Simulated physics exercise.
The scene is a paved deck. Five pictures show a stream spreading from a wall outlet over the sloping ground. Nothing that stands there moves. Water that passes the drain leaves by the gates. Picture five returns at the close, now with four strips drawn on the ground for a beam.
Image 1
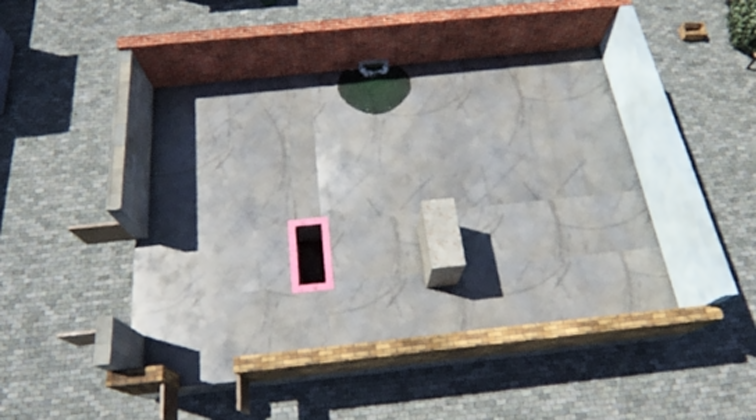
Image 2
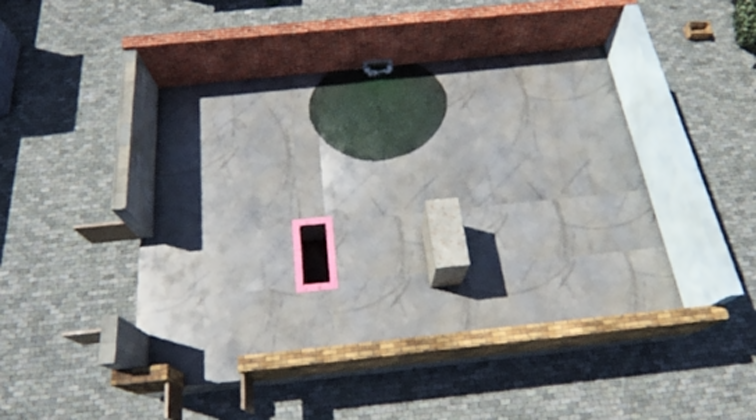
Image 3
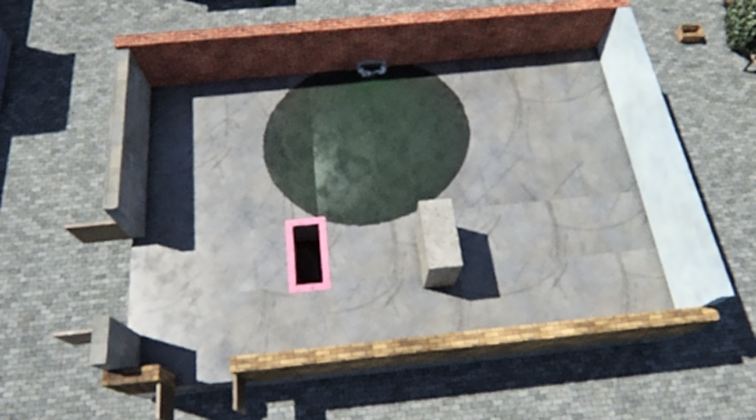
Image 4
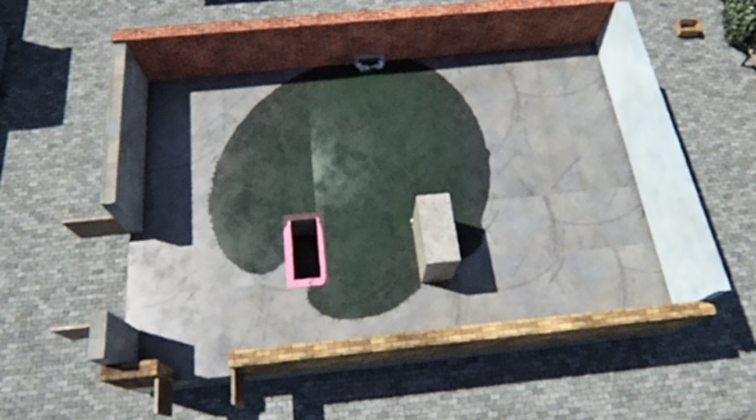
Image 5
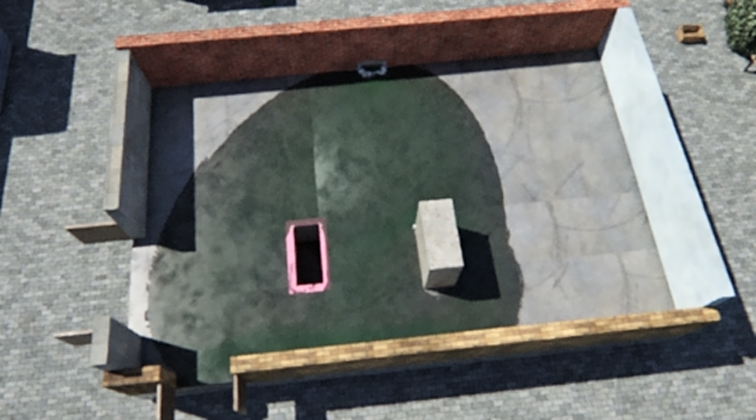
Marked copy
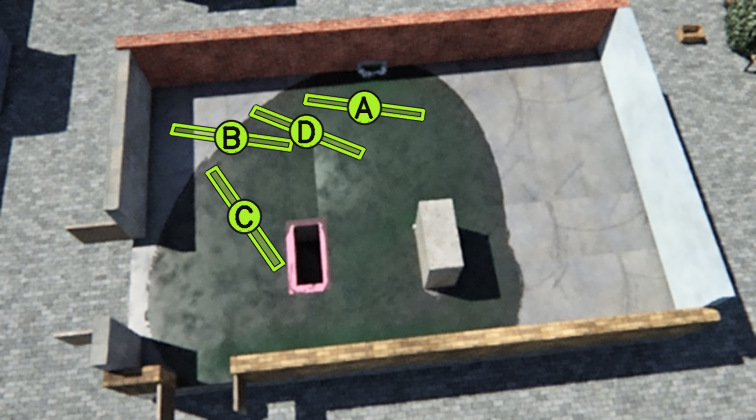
On a paved deck, dark water spreads from the back wall and surrounds a pink-edged drain.
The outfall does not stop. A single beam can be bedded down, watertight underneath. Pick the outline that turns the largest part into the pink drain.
C is best.
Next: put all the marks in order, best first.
The order is C, B, D, A.
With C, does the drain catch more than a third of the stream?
Yes, it does.
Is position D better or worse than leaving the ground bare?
It is worse.
On the marked copy, A from (305, 99) to (422, 114); B from (172, 129) to (290, 145); C from (211, 170) to (278, 266); D from (253, 110) to (361, 153).
With A, about 2 % of the stream runs into the pink drain, about 98 % out by the gates.
With B, about 29 % of the stream runs into the pink drain, about 71 % out by the gates.
With C, about 49 % of the stream runs into the pink drain, about 50 % out by the gates.
With D, about 11 % of the stream runs into the pink drain, about 88 % out by the gates.
